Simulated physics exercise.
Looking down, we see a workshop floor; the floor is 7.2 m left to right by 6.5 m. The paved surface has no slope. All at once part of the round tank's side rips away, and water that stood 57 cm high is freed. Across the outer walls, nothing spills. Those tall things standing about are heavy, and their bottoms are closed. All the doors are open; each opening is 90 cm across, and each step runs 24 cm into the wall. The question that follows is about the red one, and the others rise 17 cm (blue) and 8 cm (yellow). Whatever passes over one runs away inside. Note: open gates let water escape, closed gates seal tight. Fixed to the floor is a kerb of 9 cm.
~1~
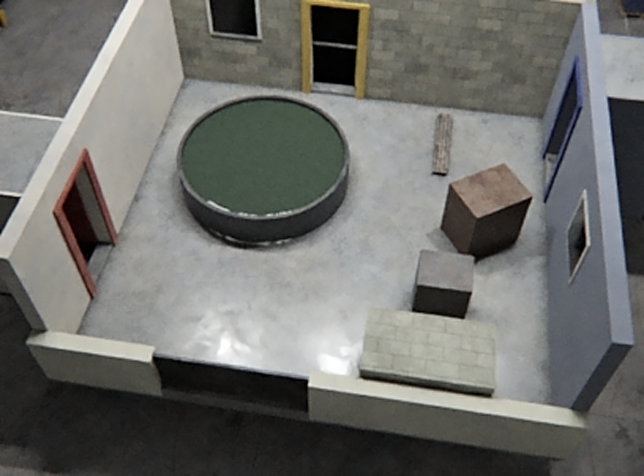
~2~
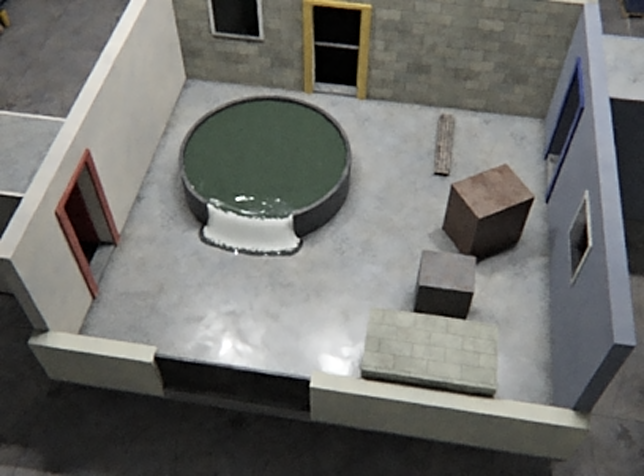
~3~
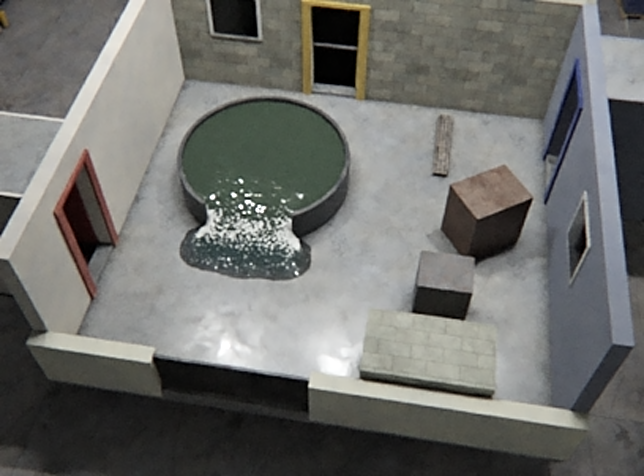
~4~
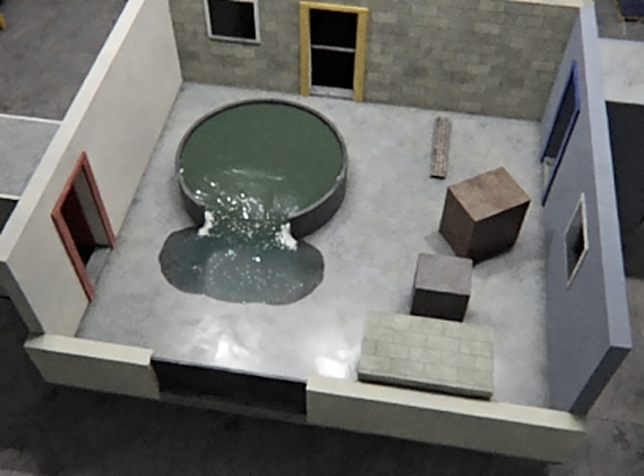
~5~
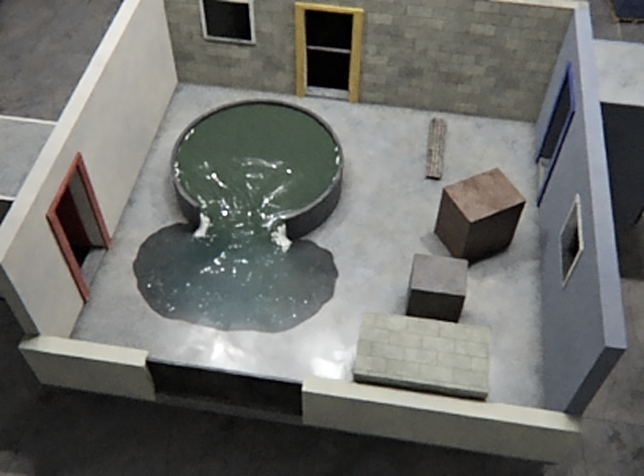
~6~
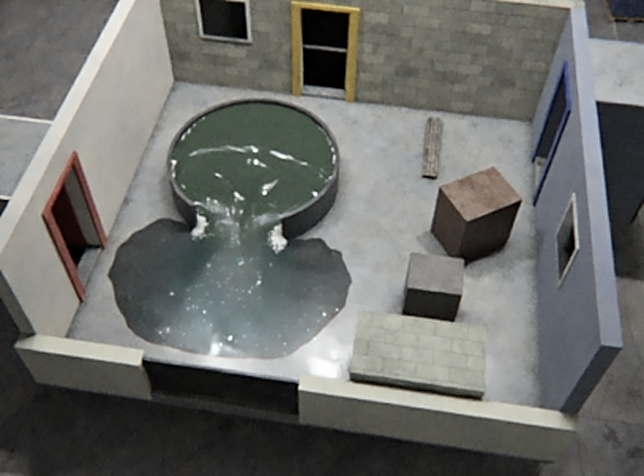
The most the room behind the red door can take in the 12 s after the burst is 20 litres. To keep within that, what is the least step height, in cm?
Some 12.5 cm.
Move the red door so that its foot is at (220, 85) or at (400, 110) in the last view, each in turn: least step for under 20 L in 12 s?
Around 11.5 and 10.0 cm respectively.
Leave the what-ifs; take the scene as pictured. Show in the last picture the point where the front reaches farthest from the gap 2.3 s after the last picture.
I'd put the front's tip around (531, 434).
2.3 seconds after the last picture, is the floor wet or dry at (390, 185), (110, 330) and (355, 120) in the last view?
Okay, in order that's stayed dry, got wet and finally stayed dry.
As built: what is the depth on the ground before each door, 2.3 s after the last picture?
Blue door: 0 cm; yellow door: 0 cm; red door: 14 cm.
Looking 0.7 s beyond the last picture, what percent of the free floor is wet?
30 %.
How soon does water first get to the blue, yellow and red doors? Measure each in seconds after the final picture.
Blue: 5.5 s; yellow: 5.5 s; red: 0.2 s.
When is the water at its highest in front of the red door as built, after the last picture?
The level tops out near 5.5 seconds.
Then, 0.7 s after the last picture water covers 30 % of the floor, deepest (32 cm) near (196, 384); 6 cm at the red door, 0 litres in over its 8 cm step.
Then, 2.3 s after the last picture water covers 35 % of the floor, deepest (34 cm) near (125, 373); 14 cm at the red door, 2 litres in over its 8 cm step.
Then, 11.3 s after the last picture water covers 95 % of the floor, deepest (14 cm) near (526, 190); 9 cm at the red door, 108 litres in over its 8 cm step.
At the red door as built, the water peaked near 15 cm, 5.3 s after the last picture.
Run again over the same 12 s with other heights there, 48 litres in over 10.5 cm, 8 litres over 14.5 cm. The limit of 20 litres is kept from about 12.5 cm up.
